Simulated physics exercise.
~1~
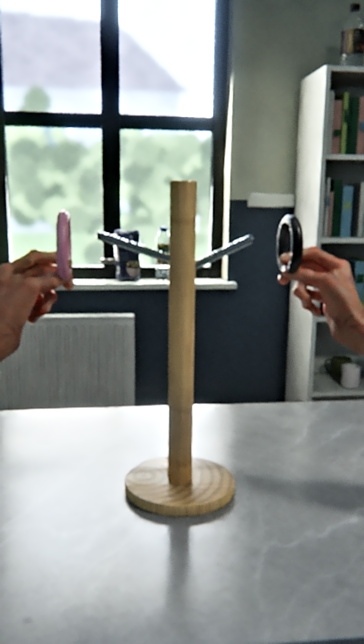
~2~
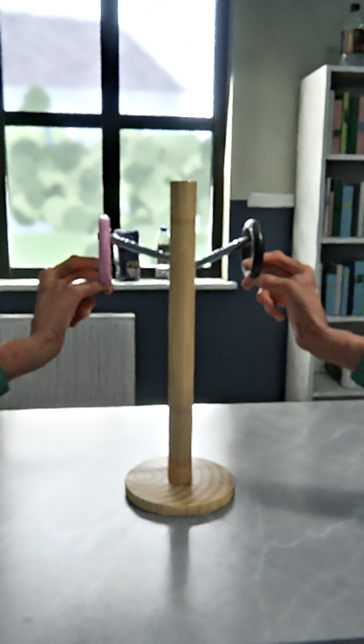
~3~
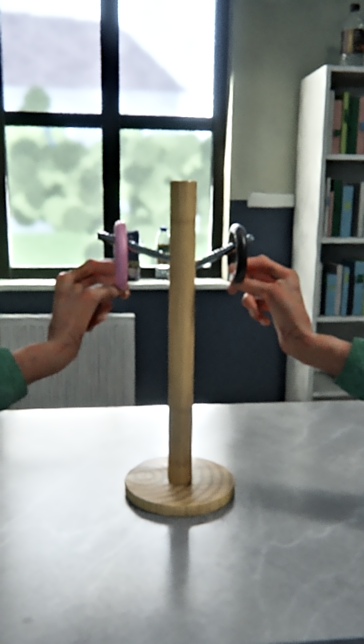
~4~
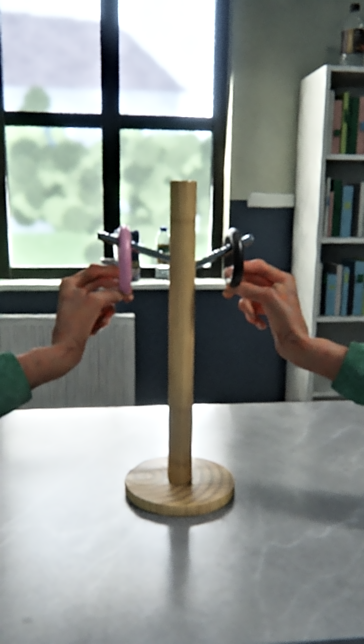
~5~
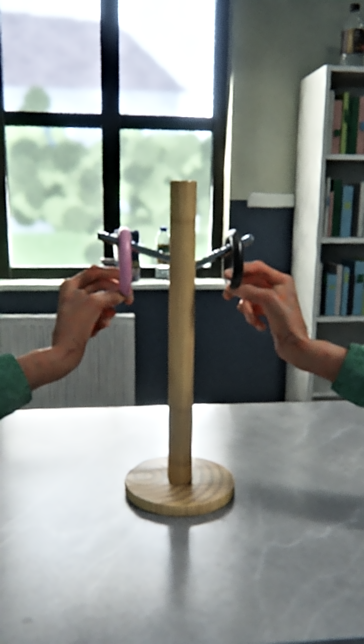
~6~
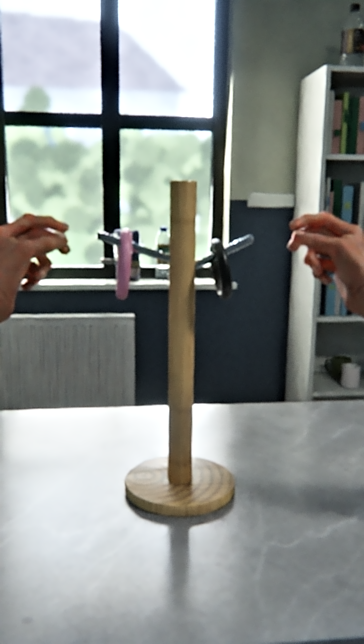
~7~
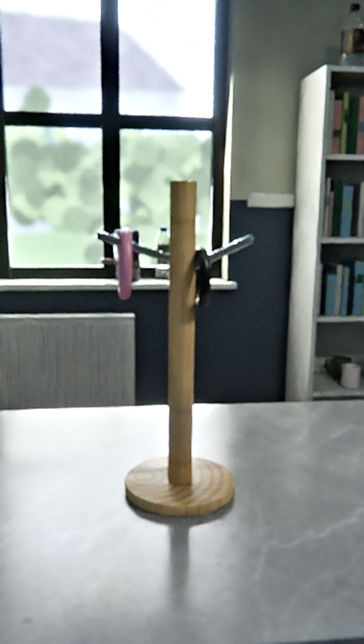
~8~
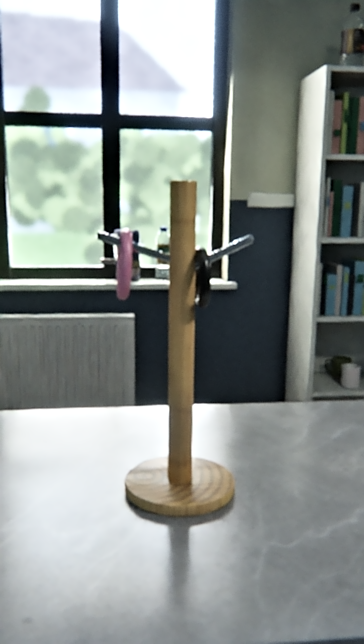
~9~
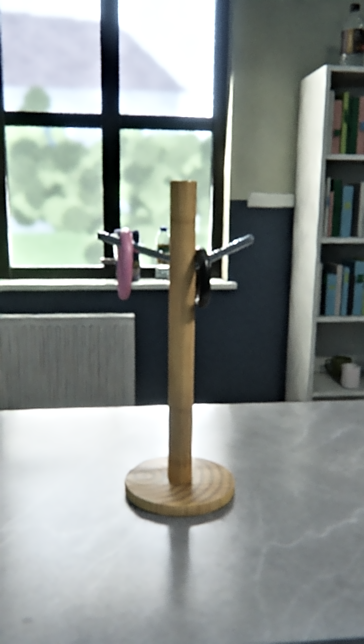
Two hands hook a pink ring and a black ring onto pegs, where both stay hanging.
